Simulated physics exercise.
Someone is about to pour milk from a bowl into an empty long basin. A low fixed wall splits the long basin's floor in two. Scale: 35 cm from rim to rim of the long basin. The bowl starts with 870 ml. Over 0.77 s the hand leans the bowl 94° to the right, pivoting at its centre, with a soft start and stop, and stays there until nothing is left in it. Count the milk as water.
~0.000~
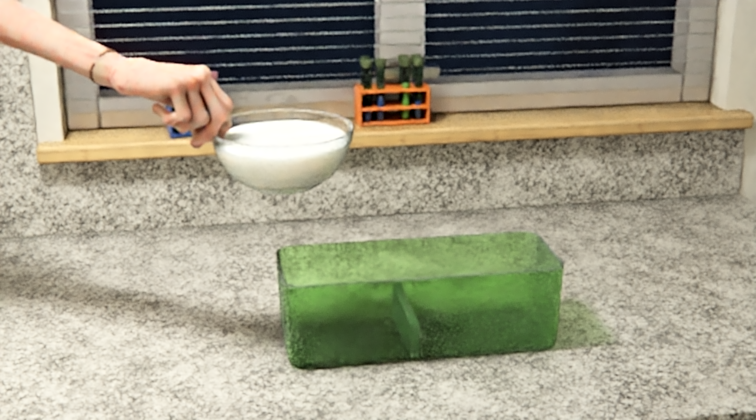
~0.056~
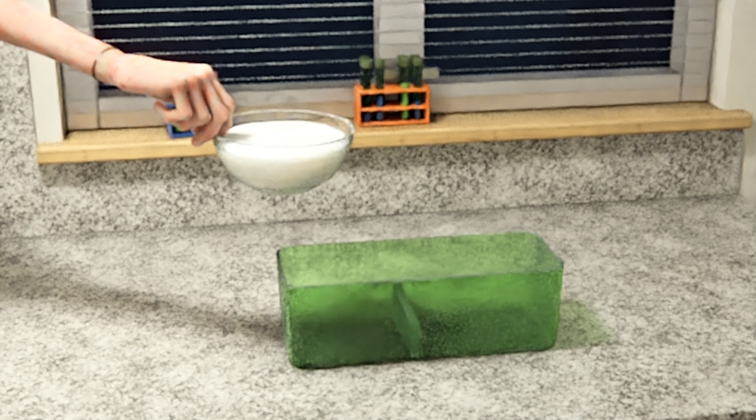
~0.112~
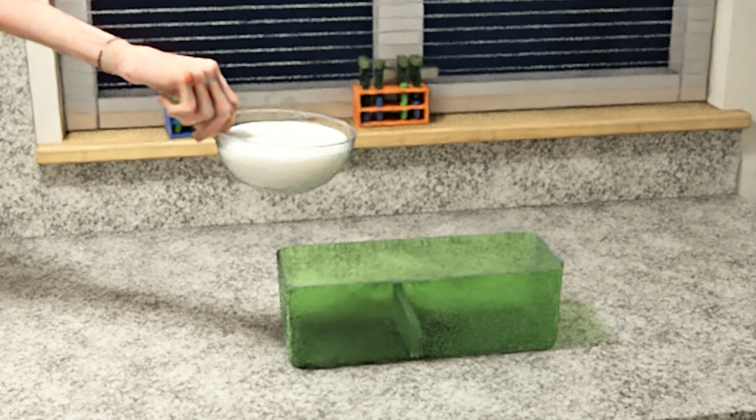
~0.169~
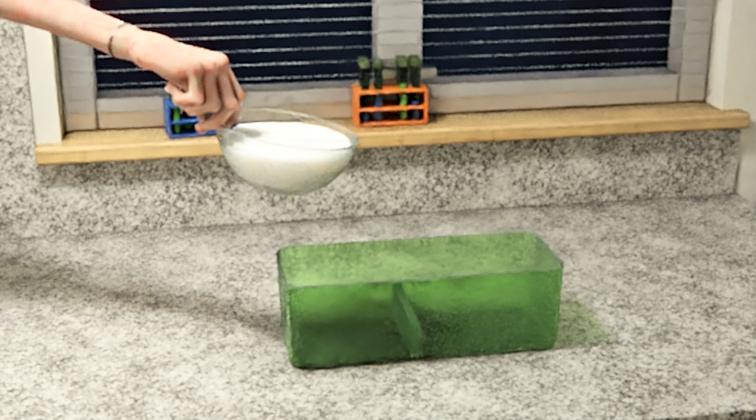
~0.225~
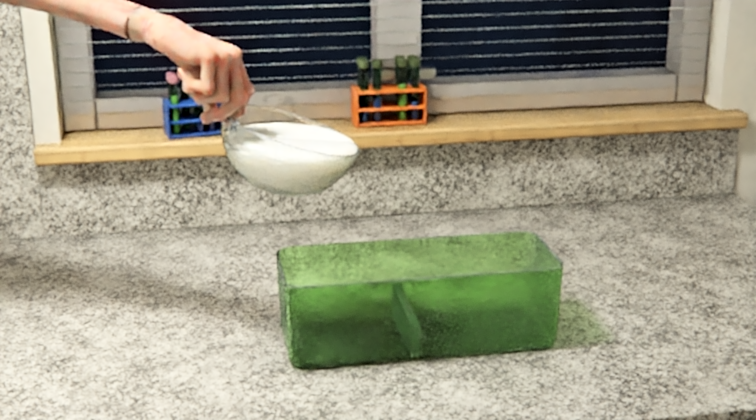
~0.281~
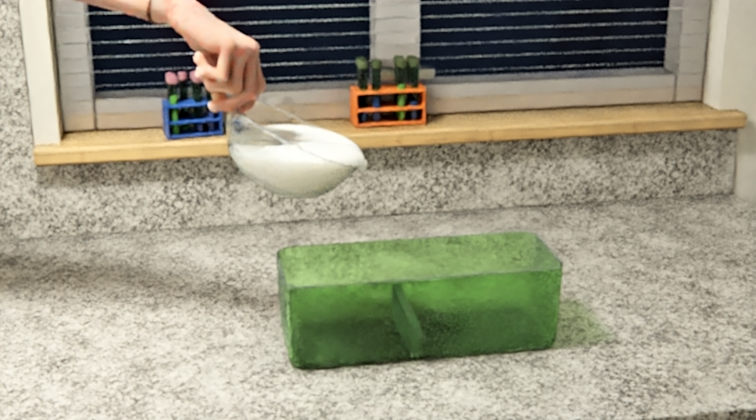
A hand slowly tilts a glass bowl of white liquid rightward above a green basin.
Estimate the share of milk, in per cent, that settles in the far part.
Roughly 44 per cent is past the wall.
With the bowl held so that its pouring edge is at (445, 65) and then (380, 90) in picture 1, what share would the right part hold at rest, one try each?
In turn about 85 and 75 per cent.
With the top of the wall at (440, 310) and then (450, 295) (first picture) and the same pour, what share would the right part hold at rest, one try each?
In turn about 20 and 5 per cent.
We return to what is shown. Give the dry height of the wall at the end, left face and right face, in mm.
Some 24 mm on the left and 30 mm on the right.
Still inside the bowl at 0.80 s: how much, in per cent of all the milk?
Near 1 in a hundred.
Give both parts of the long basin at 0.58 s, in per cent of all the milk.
Some 10 per cent left and 28 right.
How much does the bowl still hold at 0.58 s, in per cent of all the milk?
About 20 per cent.
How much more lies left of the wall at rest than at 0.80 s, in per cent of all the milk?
Near 3 in a hundred.
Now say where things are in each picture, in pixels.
Tilt 0°; pouring edge (352, 126); surface from (214, 140) to (347, 134); the long basin's rim runs from (280, 268) to (550, 250); the wall's top is at (405, 305), in the first picture.
Tilt 1°; pouring edge (353, 128); surface from (216, 139) to (348, 135), in the second picture.
Tilt 5°; pouring edge (354, 132); surface from (217, 137) to (350, 138), in the third picture.
Tilt 11°; pouring edge (356, 139); surface from (221, 136) to (352, 139), in the fourth picture.
Tilt 18°; pouring edge (357, 149); surface from (225, 137) to (356, 142); 1 per cent is over the edge, in the fifth picture.
Tilt 28°; pouring edge (357, 160); surface from (230, 140) to (357, 153); 6 per cent is over the edge, in the sixth picture.
After 0.58 s the tilt is 80° and 19 per cent is still to pour, 10 is left of the wall and 28 right of it.
After 0.80 s the tilt is 94° and 1 per cent is still to pour, 47 is left of the wall and 42 right of it.
After 1.02 s the tilt is 94° and 0 per cent is still to pour, 50 is left of the wall and 44 right of it.
After 1.27 s the tilt is 94° and 0 per cent is still to pour, 50 is left of the wall and 44 right of it.
In the end 50 per cent lies left of the wall, 44 right of it and 6 outside.
